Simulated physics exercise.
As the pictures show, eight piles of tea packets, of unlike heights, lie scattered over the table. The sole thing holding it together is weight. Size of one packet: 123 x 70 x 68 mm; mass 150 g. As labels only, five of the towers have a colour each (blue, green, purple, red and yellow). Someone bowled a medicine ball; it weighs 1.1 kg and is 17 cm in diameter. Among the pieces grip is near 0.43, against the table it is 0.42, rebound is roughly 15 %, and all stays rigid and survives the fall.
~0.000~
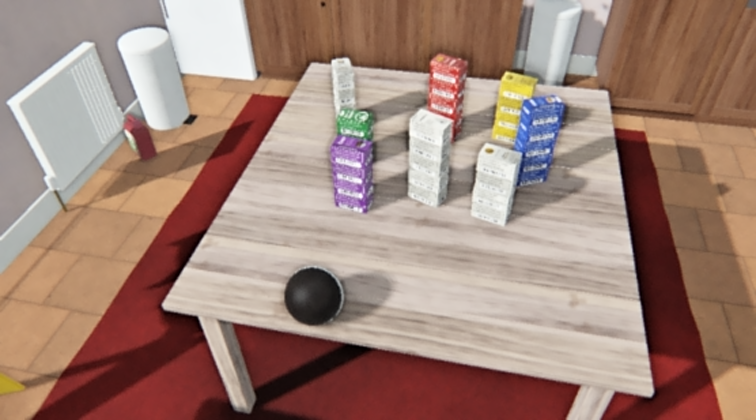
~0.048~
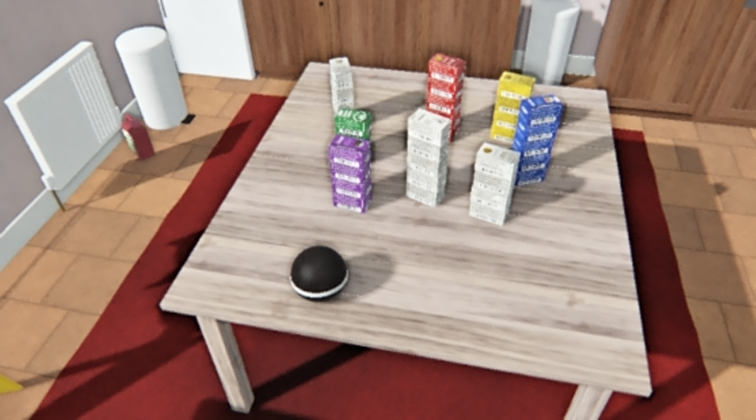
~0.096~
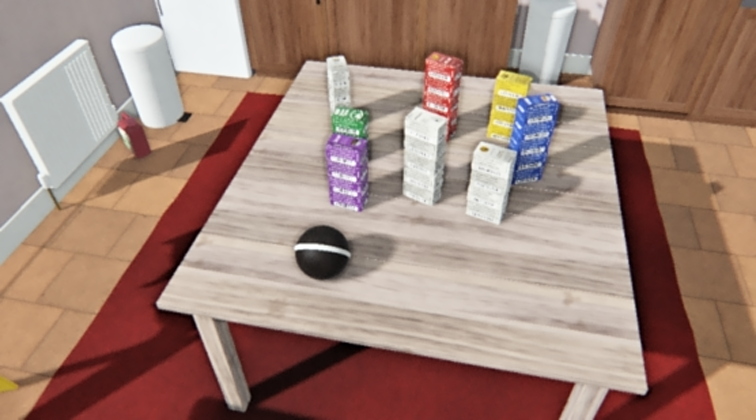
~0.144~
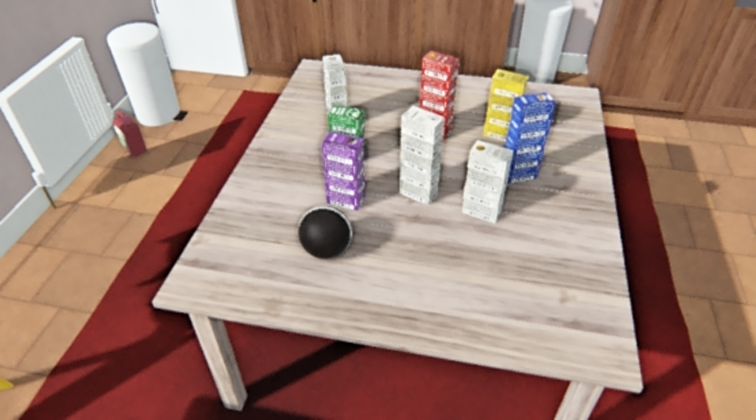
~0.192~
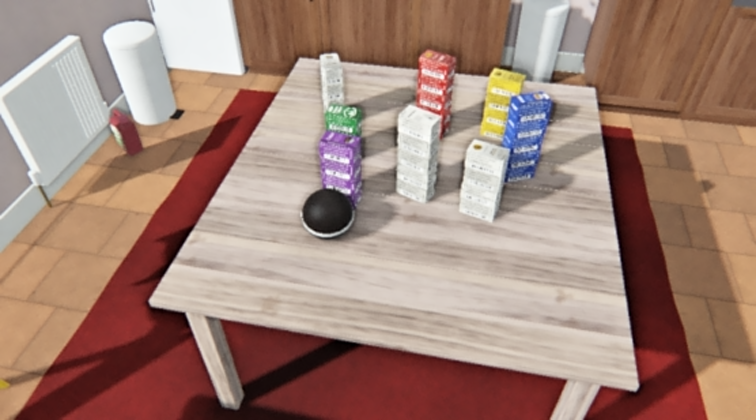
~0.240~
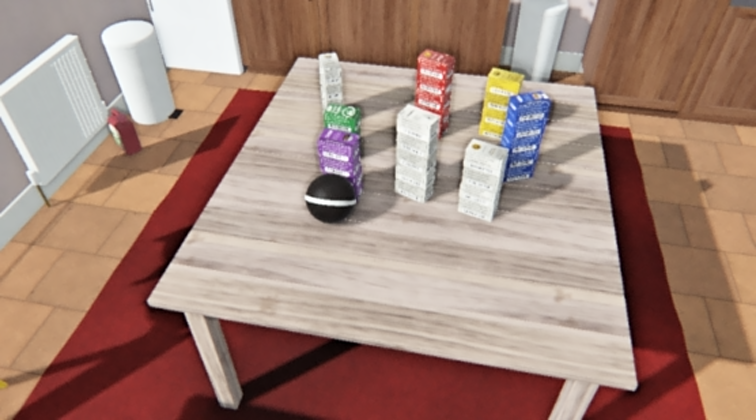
A black ball with a white stripe rolled away across the wooden table, past open space, toward several colourful stacks of small boxes, then bumped the purple stack, which leaned very slightly.
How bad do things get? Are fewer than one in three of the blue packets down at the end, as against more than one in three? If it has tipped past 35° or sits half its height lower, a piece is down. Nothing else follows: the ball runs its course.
Yes.
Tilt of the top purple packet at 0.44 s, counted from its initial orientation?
I'd put it at roughly 150 degrees away from its starting angle.
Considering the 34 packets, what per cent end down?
Close to 10 per cent of them.
After 0.32 s, ball still moving; none of the 5 blue packets down (2 of 34 in all colours); top blue packet unmoved; top purple packet leaning 40°.
After 0.44 s, ball still moving; none of the 5 blue packets down (2 of 34 in all colours); top blue packet unmoved; top purple packet upside down.
After 0.66 s, ball still moving; none of the 5 blue packets down (3 of 34 in all colours); top blue packet unmoved; top purple packet on its side.
At rest (1.5 s), ball rolling away; none of the 5 blue packets down (3 of 34 in all colours); top blue packet unmoved; top purple packet on its side. That is 0 per cent. As the last picture would show them, middles, top blue packet near (529, 106), top purple packet near (370, 189).
